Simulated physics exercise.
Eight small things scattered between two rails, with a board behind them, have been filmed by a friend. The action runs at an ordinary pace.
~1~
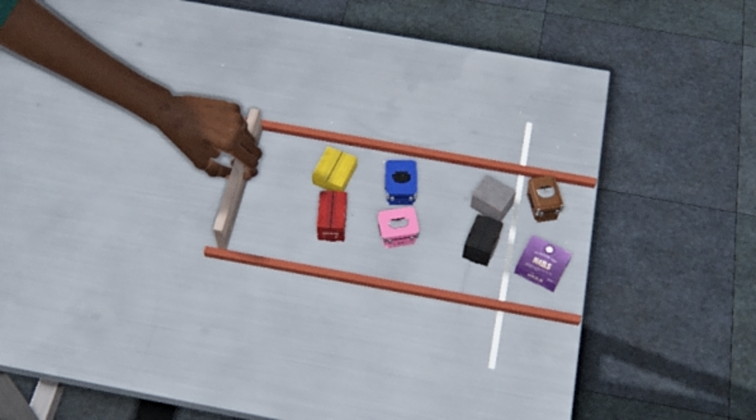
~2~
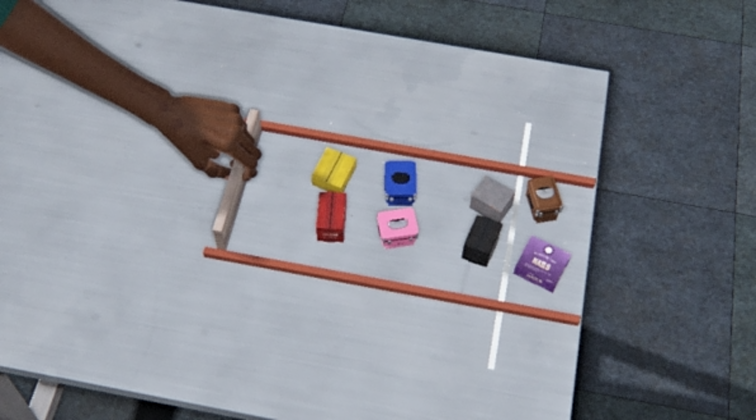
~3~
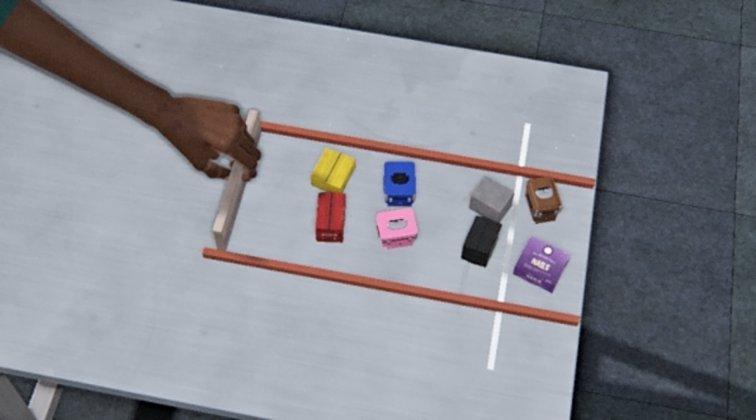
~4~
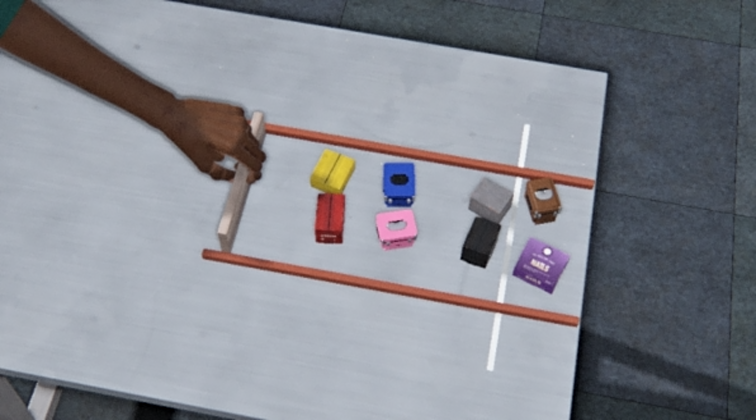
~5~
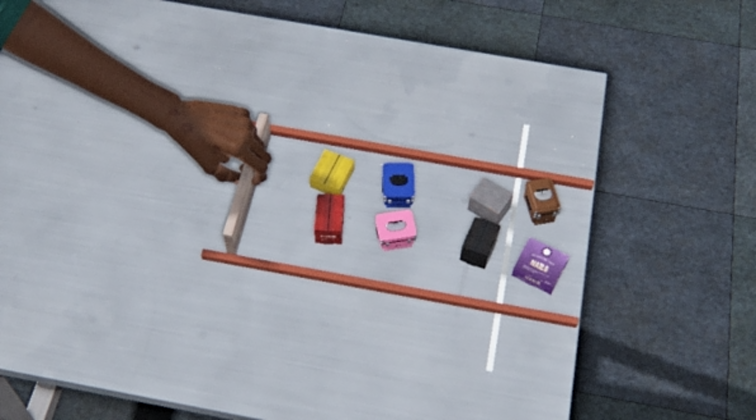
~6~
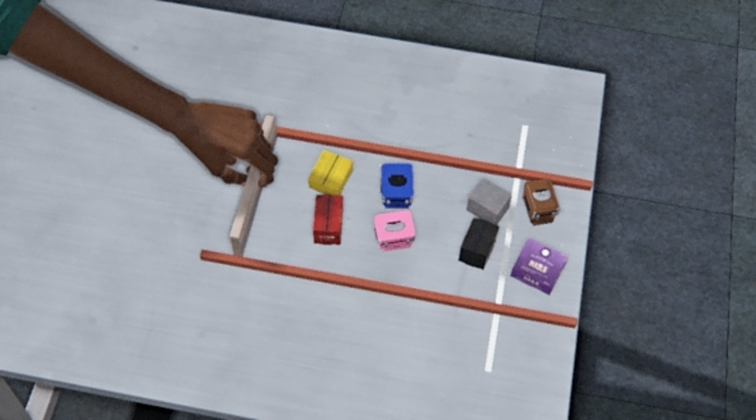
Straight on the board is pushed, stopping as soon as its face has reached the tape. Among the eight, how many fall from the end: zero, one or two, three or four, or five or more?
Turns out between three and four get shoved off the end.
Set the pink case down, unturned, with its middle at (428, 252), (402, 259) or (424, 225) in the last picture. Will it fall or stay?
Well, the pink case keeps its place; it keeps its place; it keeps its place.
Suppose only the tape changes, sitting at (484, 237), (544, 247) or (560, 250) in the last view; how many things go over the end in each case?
Try 1: 2; try 2: 6; try 3: 6.
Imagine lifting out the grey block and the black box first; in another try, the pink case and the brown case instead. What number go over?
You'd get 1 in the first case and 1 in the second one.
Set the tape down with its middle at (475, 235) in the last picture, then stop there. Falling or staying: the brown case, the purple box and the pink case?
Okay, the brown case plunges, the purple box plunges, and the pink case sits tight.
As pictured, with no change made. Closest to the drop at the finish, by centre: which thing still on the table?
It's the black box.
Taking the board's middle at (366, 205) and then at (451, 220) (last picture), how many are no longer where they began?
The counts are 4 and 8.
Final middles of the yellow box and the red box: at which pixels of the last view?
(530, 207) and (520, 255).
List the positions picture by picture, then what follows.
In the first frame, purple box (543, 263); brown case (544, 199); grey block (493, 199); board (239, 178); tape (512, 238).
In the second frame, brown case (543, 200); board (238, 179).
In the third frame, grey block (491, 201); blue case (400, 184).
In the fourth frame, purple box (541, 265); red box (330, 219).
In the fifth frame, brown case (541, 202); yellow box (332, 174).
In the sixth frame, purple box (539, 267); brown case (540, 202); grey block (489, 203); board (255, 185); tape (508, 241).
A little later, none off yet; purple box at rest near (539, 267); brown case at rest near (540, 202); grey block at rest near (489, 203).
Next, none off yet; purple box at rest near (539, 267); brown case at rest near (540, 202); grey block moving near (495, 203).
Later still, none off yet; purple box shifted about its own width near (582, 274); brown case shifted about its own width near (591, 209); grey block shifted well along near (559, 213).
When it is over, the number that fall off is three or four; down, grey block, brown case and purple box.
